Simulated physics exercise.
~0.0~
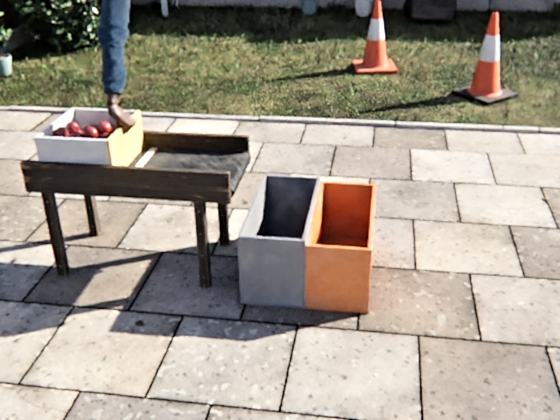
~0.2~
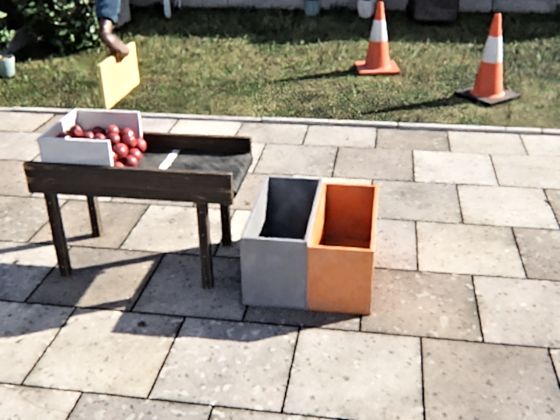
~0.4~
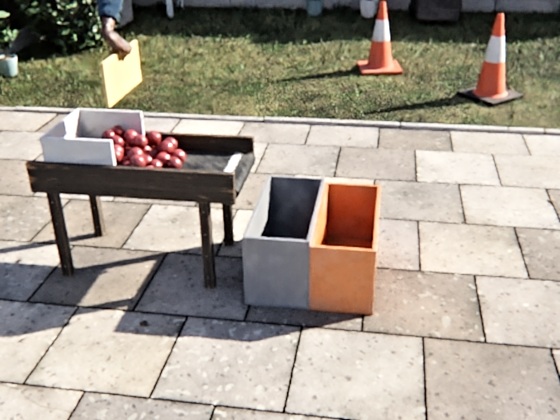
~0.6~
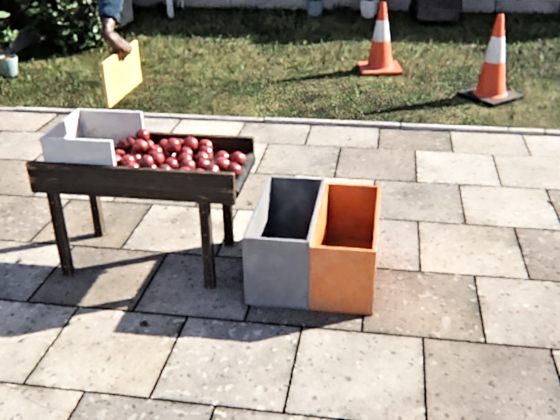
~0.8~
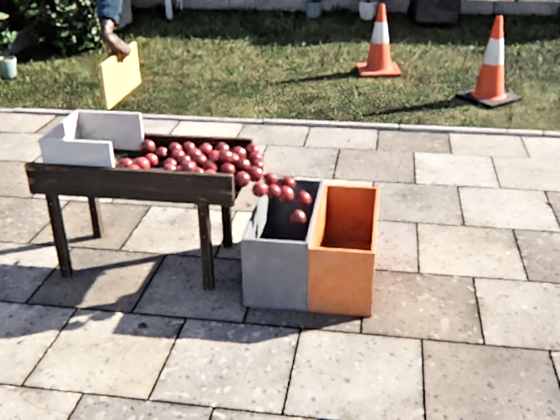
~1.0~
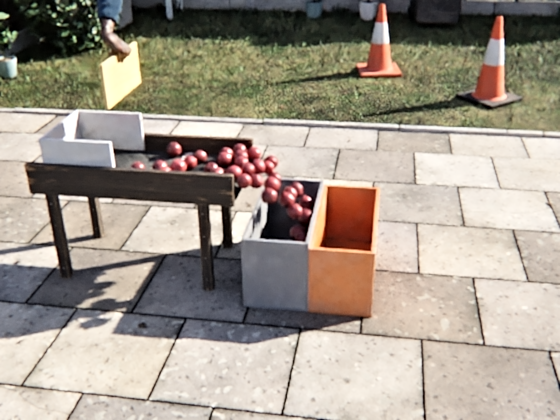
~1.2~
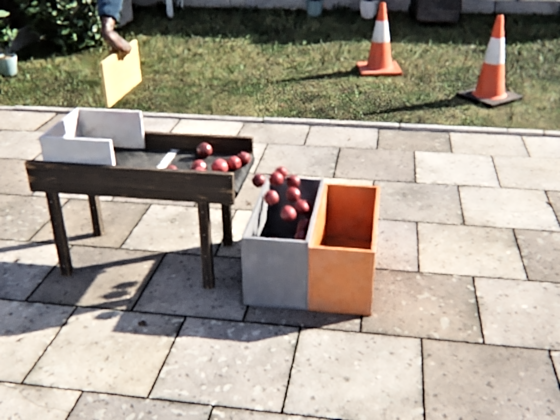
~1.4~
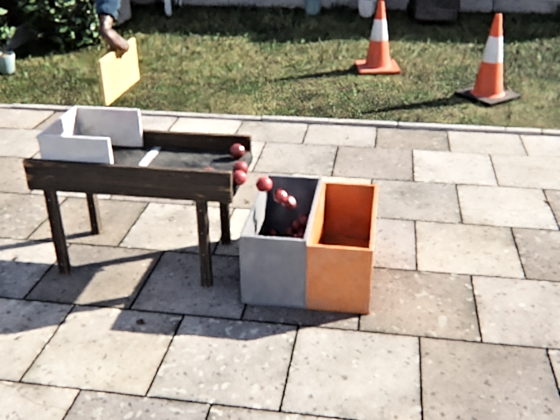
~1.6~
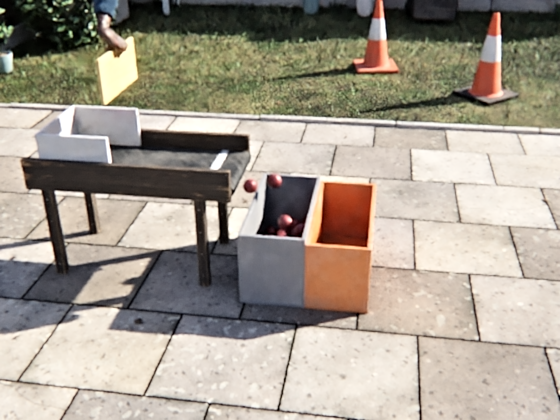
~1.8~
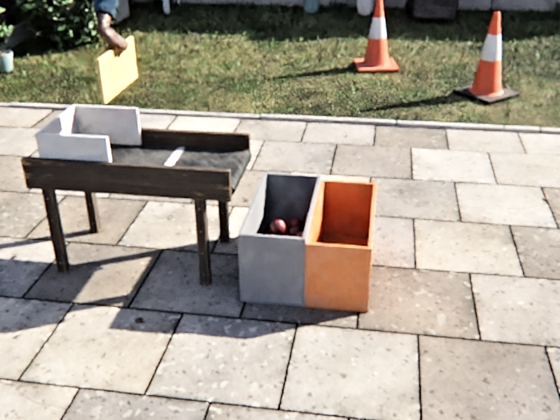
A hand lifted a yellow panel from the front of a white pen on a dark table, and the red apples inside spread rightward along it, then tumbled off the end into the grey tub, leaving the orange tub beside it empty.
